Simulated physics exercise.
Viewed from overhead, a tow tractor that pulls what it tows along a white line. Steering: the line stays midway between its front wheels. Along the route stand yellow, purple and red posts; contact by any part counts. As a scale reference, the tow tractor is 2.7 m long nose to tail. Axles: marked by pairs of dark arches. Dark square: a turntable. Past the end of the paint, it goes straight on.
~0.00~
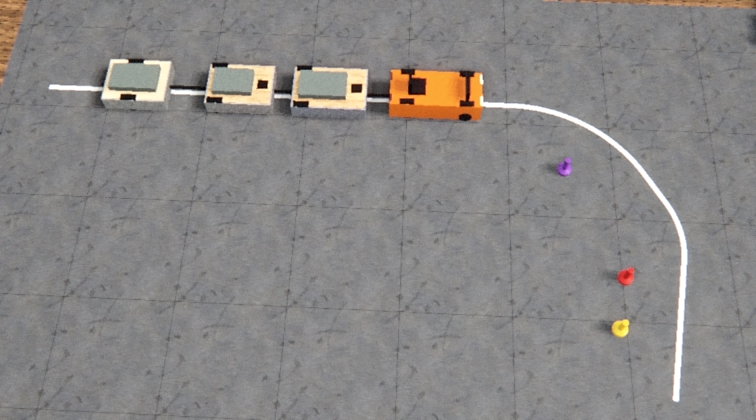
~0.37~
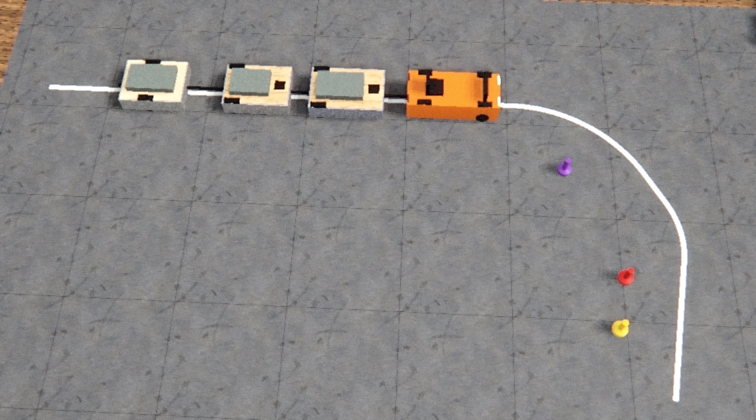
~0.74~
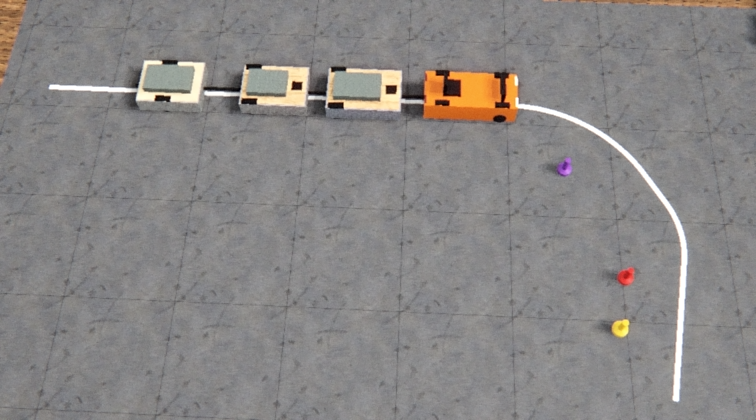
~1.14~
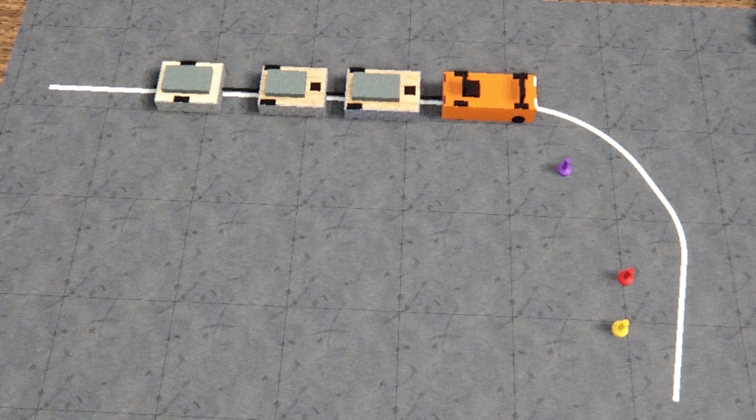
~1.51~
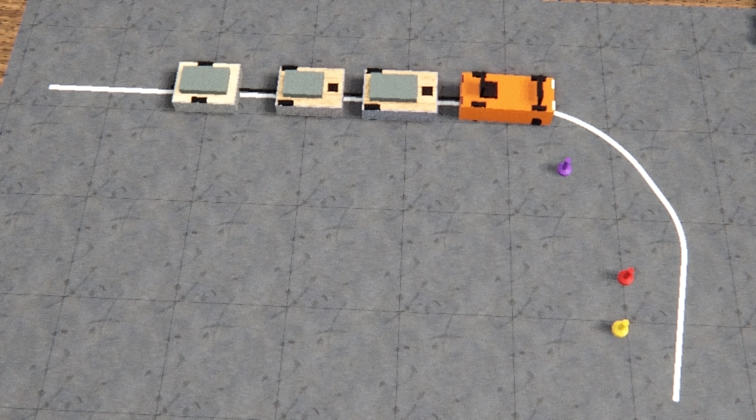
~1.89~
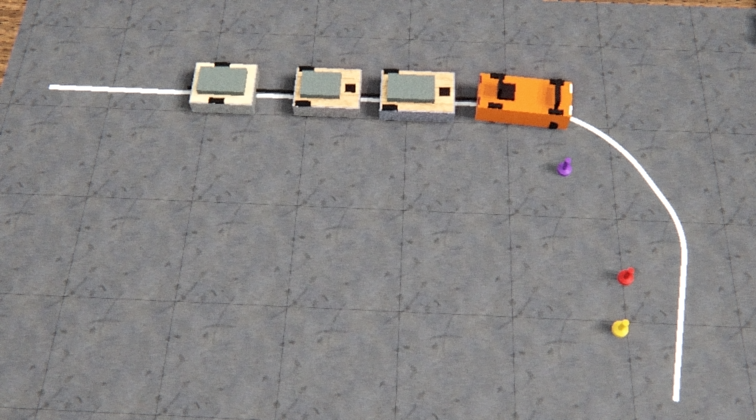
On a grey tiled floor, an orange vehicle pulls three pale trailers rightward along a white line, starting into the bend.
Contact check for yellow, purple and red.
Yellow clear, purple contact, red contact.
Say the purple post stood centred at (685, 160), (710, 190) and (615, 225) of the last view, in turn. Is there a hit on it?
In the first spot it is left alone, in the second left alone, and in the third contacted.
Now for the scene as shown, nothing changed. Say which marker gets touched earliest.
It is purple.
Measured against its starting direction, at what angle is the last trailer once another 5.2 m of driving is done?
Around 0 degrees.
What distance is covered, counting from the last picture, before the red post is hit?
Roughly 15.5 metres more.
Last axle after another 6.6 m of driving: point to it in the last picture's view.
(421, 92).
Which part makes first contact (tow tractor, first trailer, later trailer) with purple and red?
First contact - purple: A following trailer; red: A following trailer.
After 4.9 s, the last axle is at (350, 88) of the last picture, 5 cm off the line.
After 9.7 s, the last axle is at (544, 124) of the last picture, 90 cm off the line; the third trailer has hit purple.
After 12.9 s, the last axle is at (641, 227) of the last picture, 130 cm off the line; the third trailer has hit red.
After 15.1 s, the last axle is at (668, 329) of the last picture, 50 cm off the line; yellow has been passed with 10 cm to spare.
After 16.8 s, the last axle is out of the picture, 20 cm off the line; 2 of 3 struck in all.
